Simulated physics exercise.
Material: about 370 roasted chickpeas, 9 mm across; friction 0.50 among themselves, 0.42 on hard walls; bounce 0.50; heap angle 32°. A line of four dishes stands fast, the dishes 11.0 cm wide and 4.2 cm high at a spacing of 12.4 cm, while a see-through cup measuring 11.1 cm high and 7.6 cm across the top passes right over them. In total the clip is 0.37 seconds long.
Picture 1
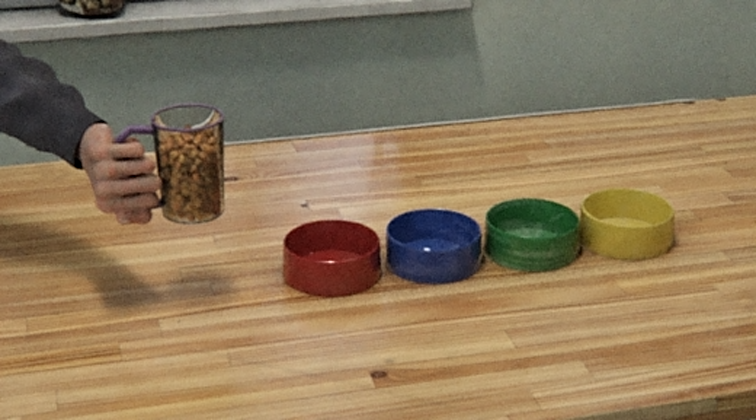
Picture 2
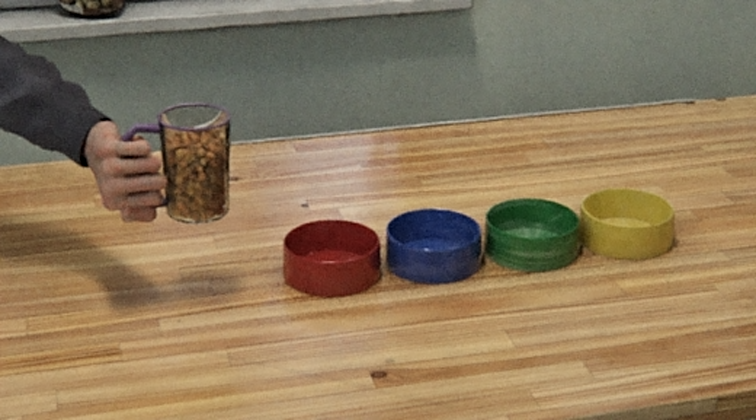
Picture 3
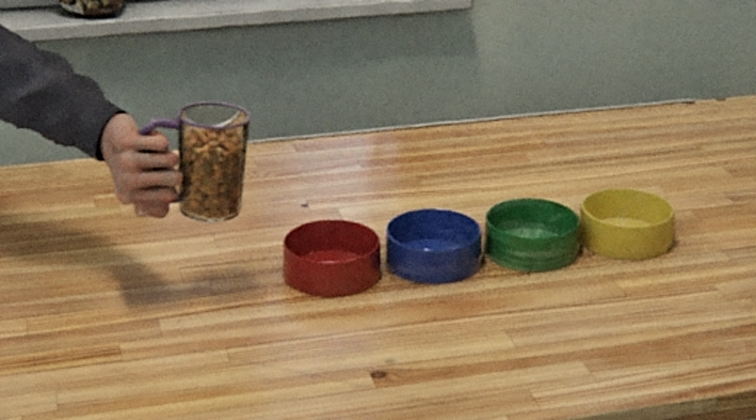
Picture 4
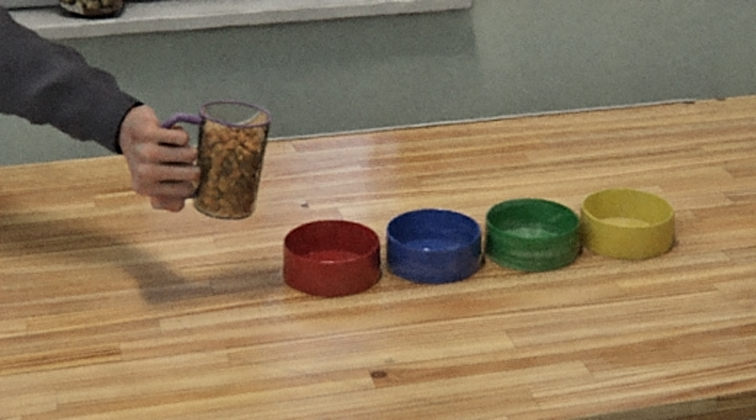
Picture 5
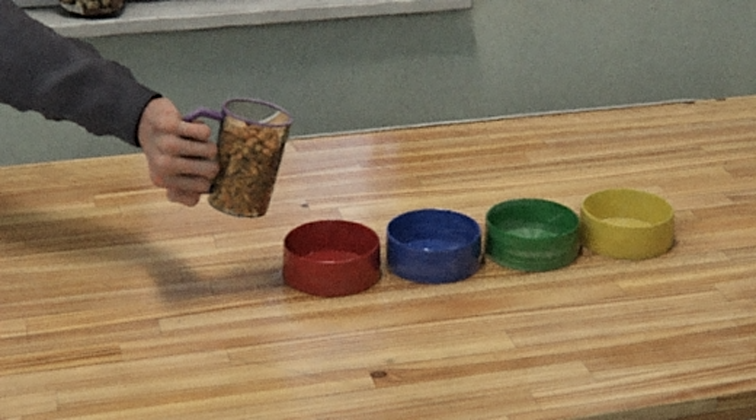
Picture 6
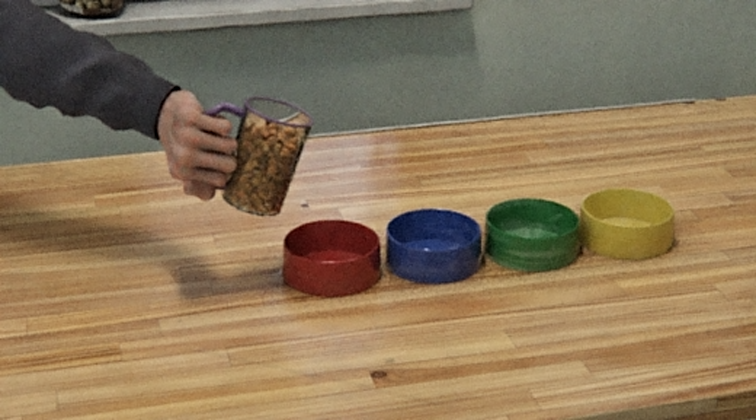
On a wooden tabletop, a hand moving a clear cup of roasted chickpeas rightward and tilting it beside four coloured dishes.
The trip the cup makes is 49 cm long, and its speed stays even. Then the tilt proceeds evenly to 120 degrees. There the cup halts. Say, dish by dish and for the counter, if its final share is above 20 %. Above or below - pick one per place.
Red: Below; blue: Below; green: Below; yellow: Above; counter: Above.
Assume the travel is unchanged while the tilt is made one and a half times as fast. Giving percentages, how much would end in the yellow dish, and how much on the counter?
Result - yellow: 50; counter: 10.
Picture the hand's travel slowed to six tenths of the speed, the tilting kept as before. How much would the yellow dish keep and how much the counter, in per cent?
Result - yellow dish: 0; counter: 10.
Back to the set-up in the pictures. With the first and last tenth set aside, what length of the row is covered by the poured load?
I'd put it at close to 15 cm.
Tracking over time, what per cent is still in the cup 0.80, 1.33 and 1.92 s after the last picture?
About 100, 100, 5.
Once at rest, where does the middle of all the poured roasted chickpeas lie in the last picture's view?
Near (646, 224).
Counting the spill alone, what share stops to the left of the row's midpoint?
Roughly 0 per cent of them.
Then, 0.80 s after the last picture, tilt 66 degrees; cup holds 100 %.
Then, 1.33 s after the last picture, tilt 97 degrees; cup holds 100 %.
Then, 1.92 s after the last picture, tilt 120 degrees; cup holds 5 %, yellow 65 %.
In the end, red 0 %, blue 0 %, green 0 %, yellow 70 %, counter 30 %.
